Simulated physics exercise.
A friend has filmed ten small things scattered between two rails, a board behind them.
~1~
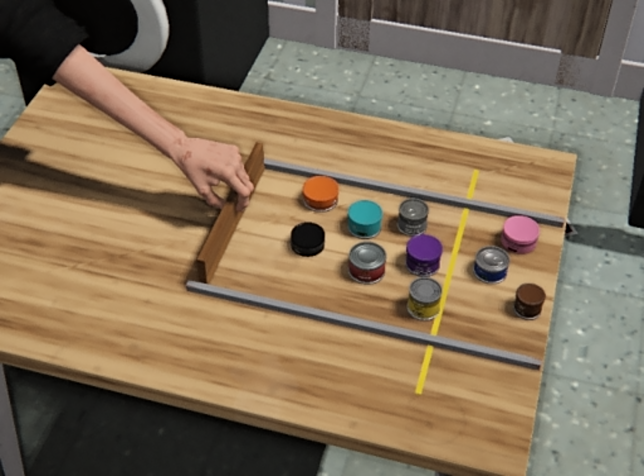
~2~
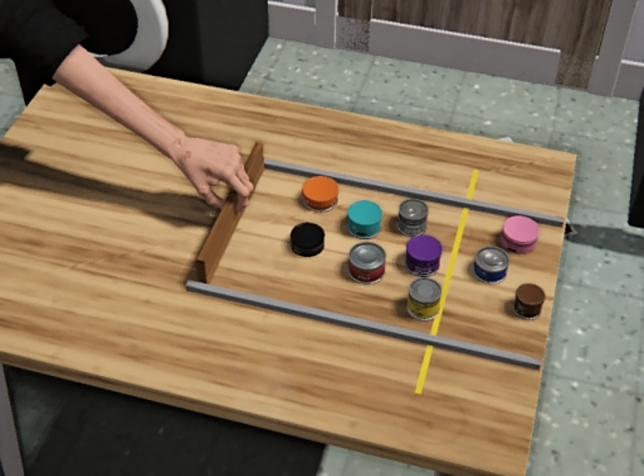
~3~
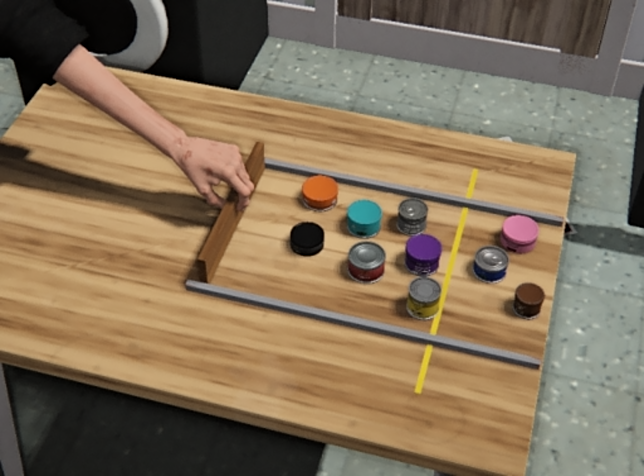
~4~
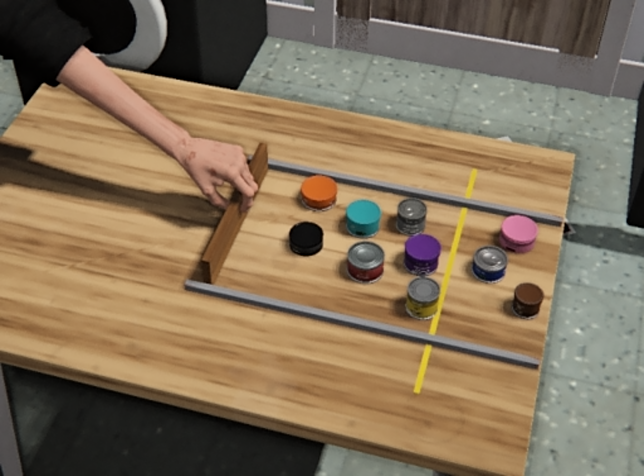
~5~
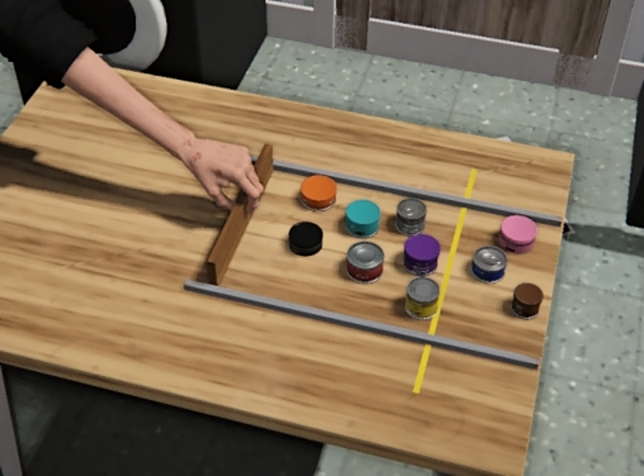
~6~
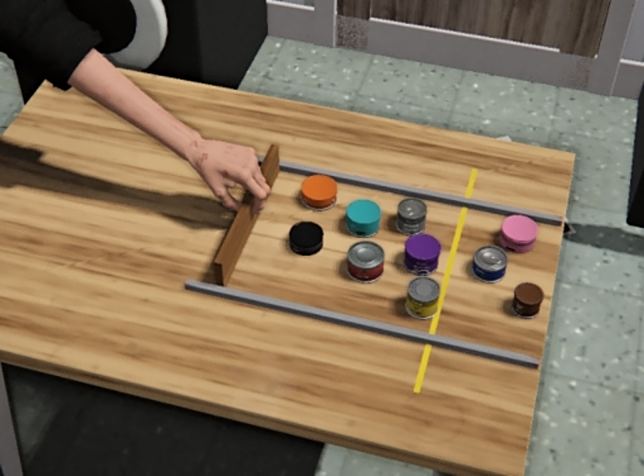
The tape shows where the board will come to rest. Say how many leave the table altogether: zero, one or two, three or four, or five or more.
Here the number that fall off is zero.
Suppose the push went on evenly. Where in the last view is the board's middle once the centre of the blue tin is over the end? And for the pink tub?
Near (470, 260) and (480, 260).
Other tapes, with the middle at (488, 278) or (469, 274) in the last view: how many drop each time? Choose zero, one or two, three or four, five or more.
The falls would be one to two; none at all.
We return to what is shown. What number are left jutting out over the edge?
The number is 0.
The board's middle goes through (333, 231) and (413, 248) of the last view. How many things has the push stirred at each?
By then 4, and 8.
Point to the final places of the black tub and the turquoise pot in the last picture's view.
The black tub at (465, 271), the turquoise pot at (472, 244).
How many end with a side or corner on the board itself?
The number is 4.
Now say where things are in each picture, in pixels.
In the first picture, brown tin (529, 302); pink tub (520, 235); blue tin (491, 265); board (233, 211); tape (450, 270).
In the second picture, pink tub (520, 235); orange tin (320, 194).
In the third picture, blue tin (491, 264); purple tin (423, 255).
In the fourth picture, brown tin (527, 301); black tub (306, 239).
In the fifth picture, pink tub (518, 235); red pot (365, 262).
In the sixth picture, brown tin (527, 301); pink tub (518, 234); blue tin (490, 264); board (249, 213); tape (449, 269).
Soon after, none off yet; brown tin at rest near (527, 301); pink tub at rest near (518, 234); blue tin at rest near (490, 264).
After that, none off yet; brown tin at rest near (527, 301); pink tub at rest near (518, 234); blue tin moving near (499, 265).
In the end, the number that fall off is zero.
